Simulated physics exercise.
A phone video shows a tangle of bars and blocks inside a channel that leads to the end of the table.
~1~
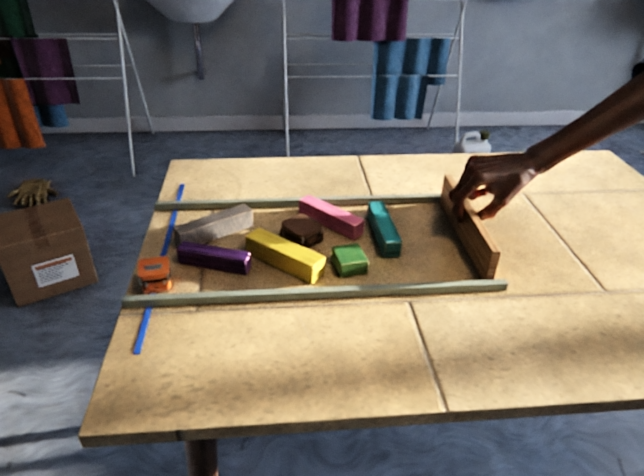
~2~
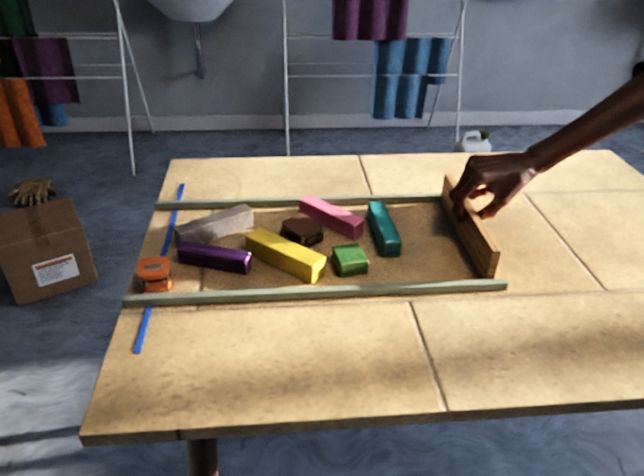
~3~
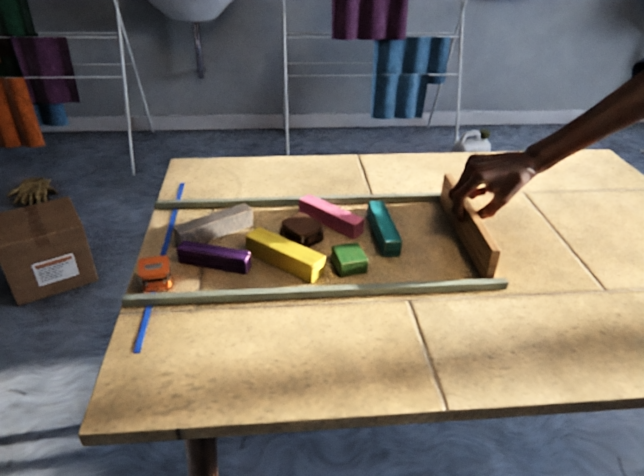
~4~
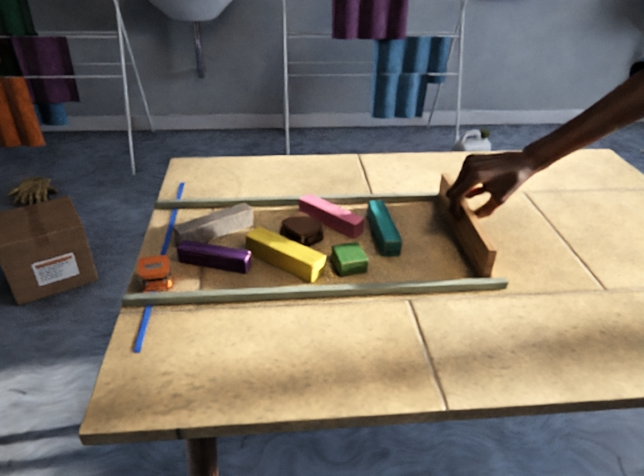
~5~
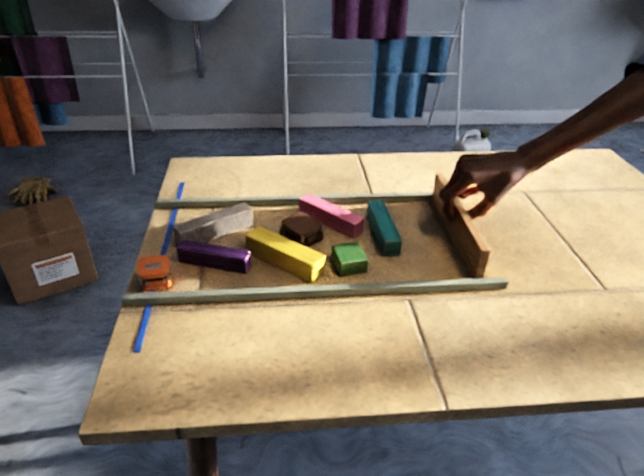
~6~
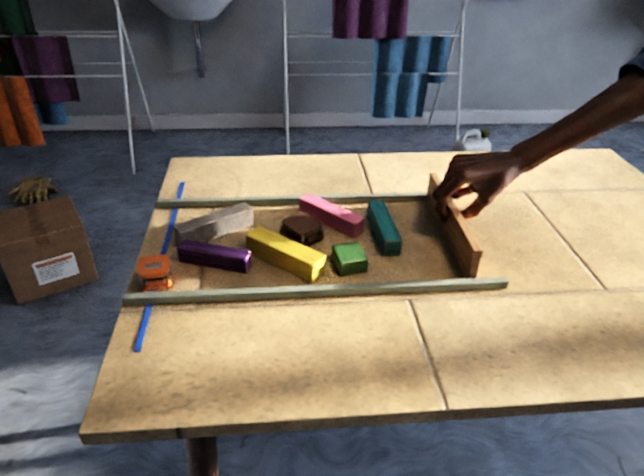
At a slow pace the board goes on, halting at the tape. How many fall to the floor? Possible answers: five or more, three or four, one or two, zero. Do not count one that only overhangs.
The number going over the edge will be five or higher.
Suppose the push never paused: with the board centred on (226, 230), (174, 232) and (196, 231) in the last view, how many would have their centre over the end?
Going through the three positions, you'd get 1, 5 and 4.
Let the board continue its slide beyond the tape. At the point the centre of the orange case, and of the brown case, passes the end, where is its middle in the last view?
When the orange case crosses, the middle is near (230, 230); when the brown case crosses, near (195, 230).
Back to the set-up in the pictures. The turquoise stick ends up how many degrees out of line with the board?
Angle: Around 0°.
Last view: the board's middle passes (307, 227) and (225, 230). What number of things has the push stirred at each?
Answer - first 6, then 8.
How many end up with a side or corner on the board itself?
The count in contact is 2.
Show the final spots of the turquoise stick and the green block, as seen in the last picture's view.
Turquoise stick at (157, 234), green block at (134, 270).
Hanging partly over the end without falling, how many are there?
Tally: 1.
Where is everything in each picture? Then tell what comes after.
In the first picture, orange case (155, 276); grey bar (215, 227); purple stick (214, 258); board (466, 224); tape (165, 250).
In the second picture, grey bar (215, 226); brown case (302, 232).
In the third picture, purple stick (214, 257); pink stick (330, 216).
In the fourth picture, orange case (155, 274); yellow stick (285, 253).
In the fifth picture, grey bar (215, 225); green block (349, 259).
In the sixth picture, orange case (156, 274); grey bar (215, 225); purple stick (215, 256); board (450, 222); tape (165, 248).
Early on, none off yet; orange case at rest near (156, 274); grey bar at rest near (215, 225); purple stick at rest near (215, 256).
A while later, none off yet; orange case at rest near (156, 274); grey bar moving near (211, 222); purple stick travelled a little near (196, 263).
Further along, none off yet; orange case leaning well over near (103, 305); grey bar travelled about its own width near (148, 219); purple stick travelled about its own width near (124, 270).
Finally, the number that fall off is five or more; lost, pink stick, brown case, yellow stick, purple stick, grey bar and orange case.
